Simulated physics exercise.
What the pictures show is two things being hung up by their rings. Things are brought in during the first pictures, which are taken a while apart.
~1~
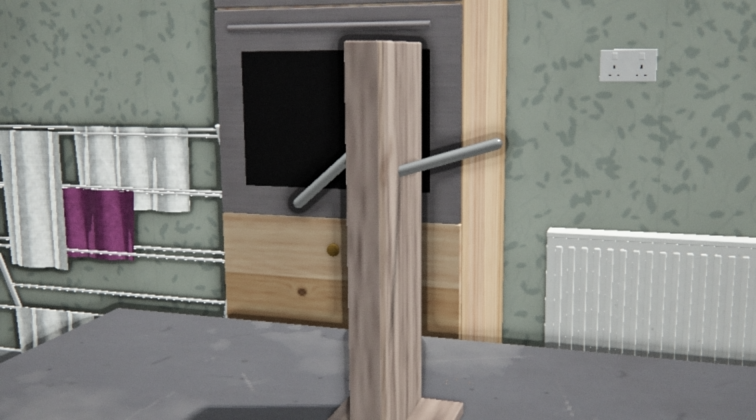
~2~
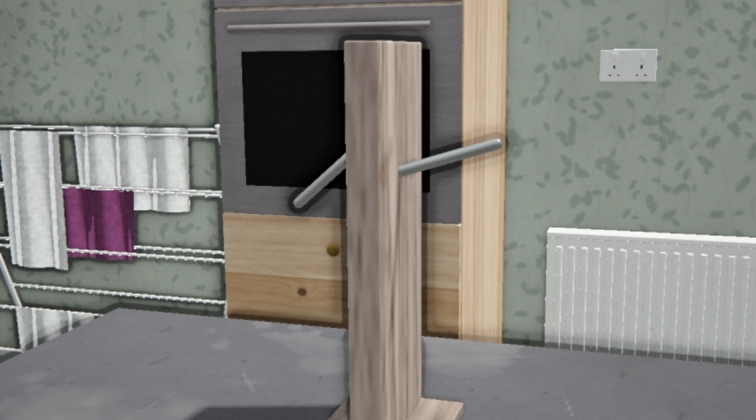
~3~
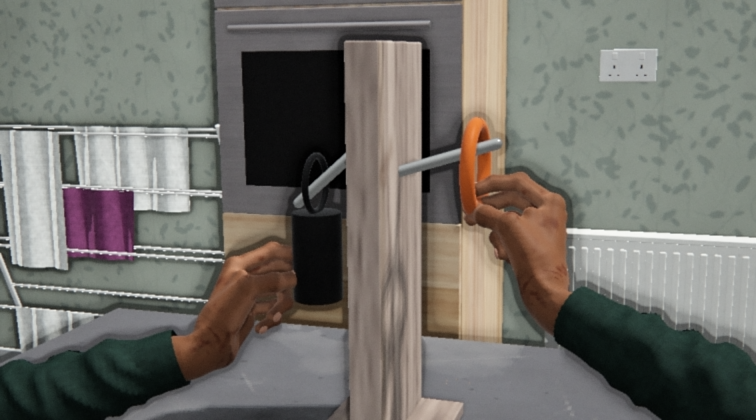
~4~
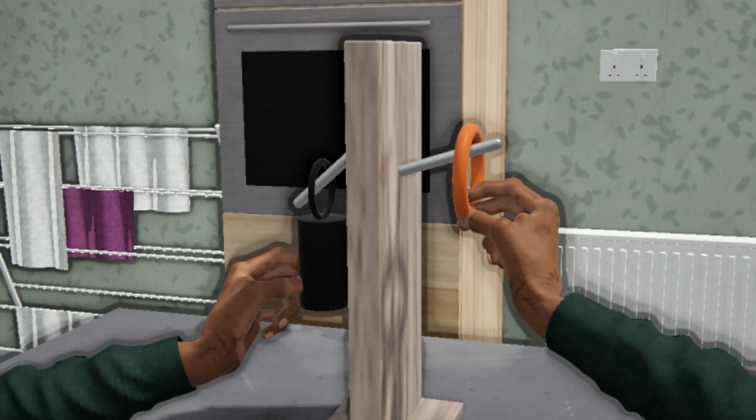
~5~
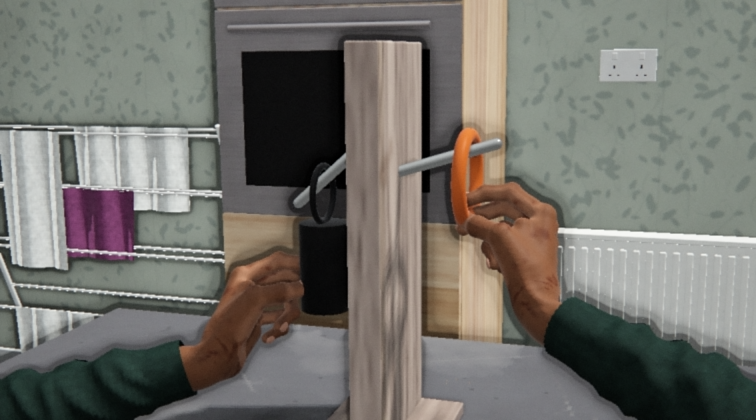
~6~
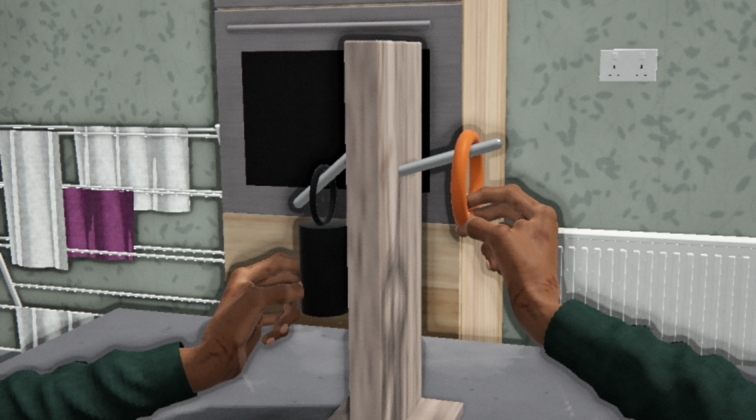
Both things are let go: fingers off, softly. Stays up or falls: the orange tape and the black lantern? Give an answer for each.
Orange tape stays up, black lantern falls.
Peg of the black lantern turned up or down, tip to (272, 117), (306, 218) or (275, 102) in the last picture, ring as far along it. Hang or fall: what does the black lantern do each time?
In order, it is supported, then it goes down, then it is supported.
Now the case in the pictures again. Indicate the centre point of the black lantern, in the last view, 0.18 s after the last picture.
Estimated centre: (301, 308).
Then, 0.18 s on from there, orange tape turned 13° from its first pose near (459, 185); black lantern on its way down near (301, 308).
In the end, the orange tape stays on its peg, near (407, 198); the black lantern falls off, near (276, 398).
